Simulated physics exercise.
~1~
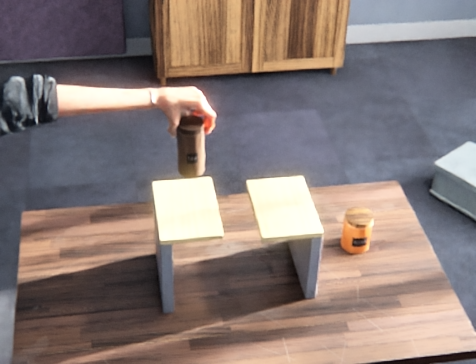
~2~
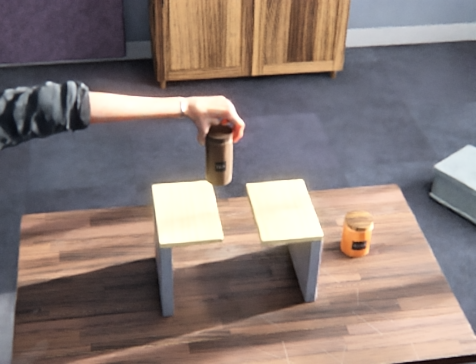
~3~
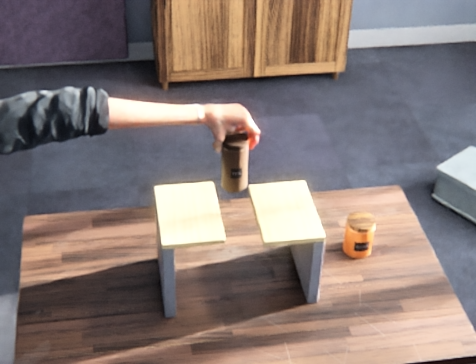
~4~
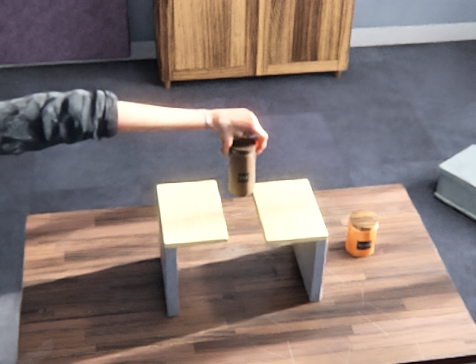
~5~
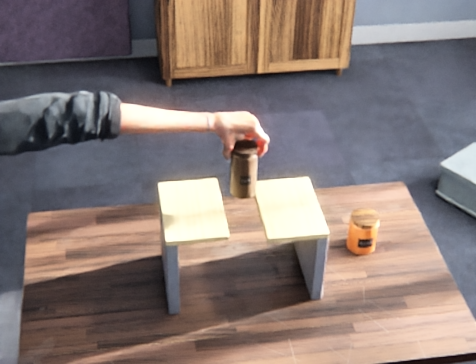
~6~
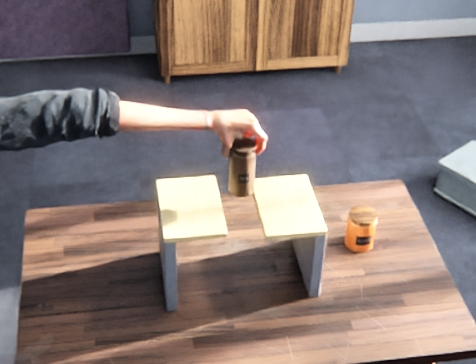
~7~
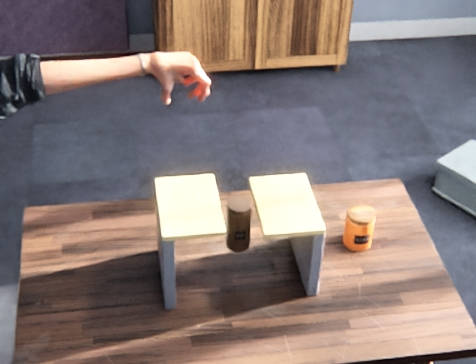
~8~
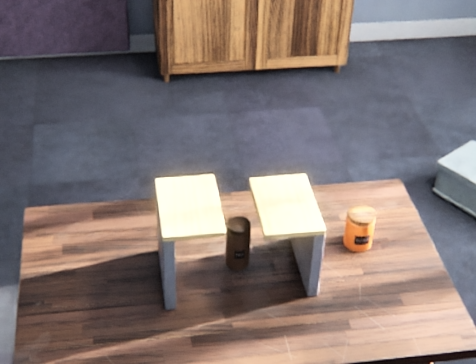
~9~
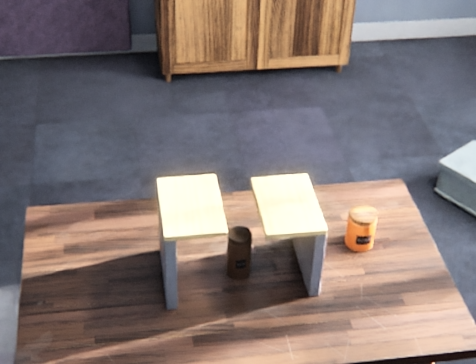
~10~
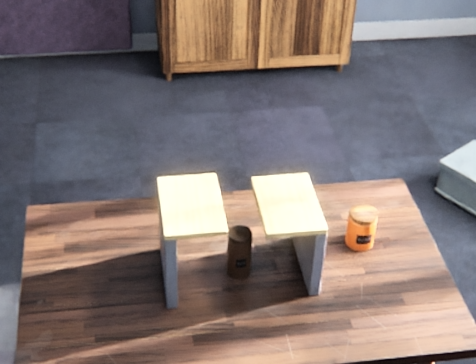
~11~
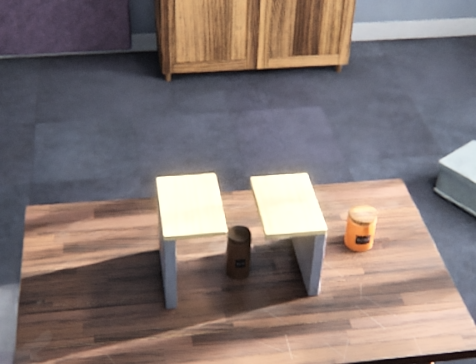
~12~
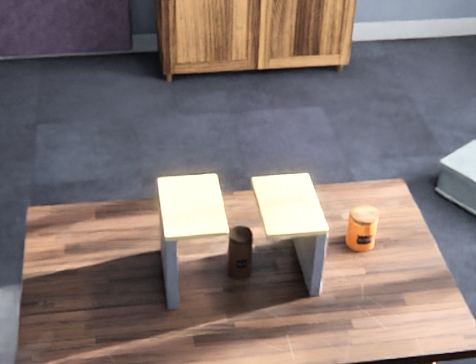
A brown jar was carried rightward by a hand until it hung over the gap between two pale-topped ledges, then the hand let go and it dropped through, ending upright on the wooden table while the orange jar stayed put.
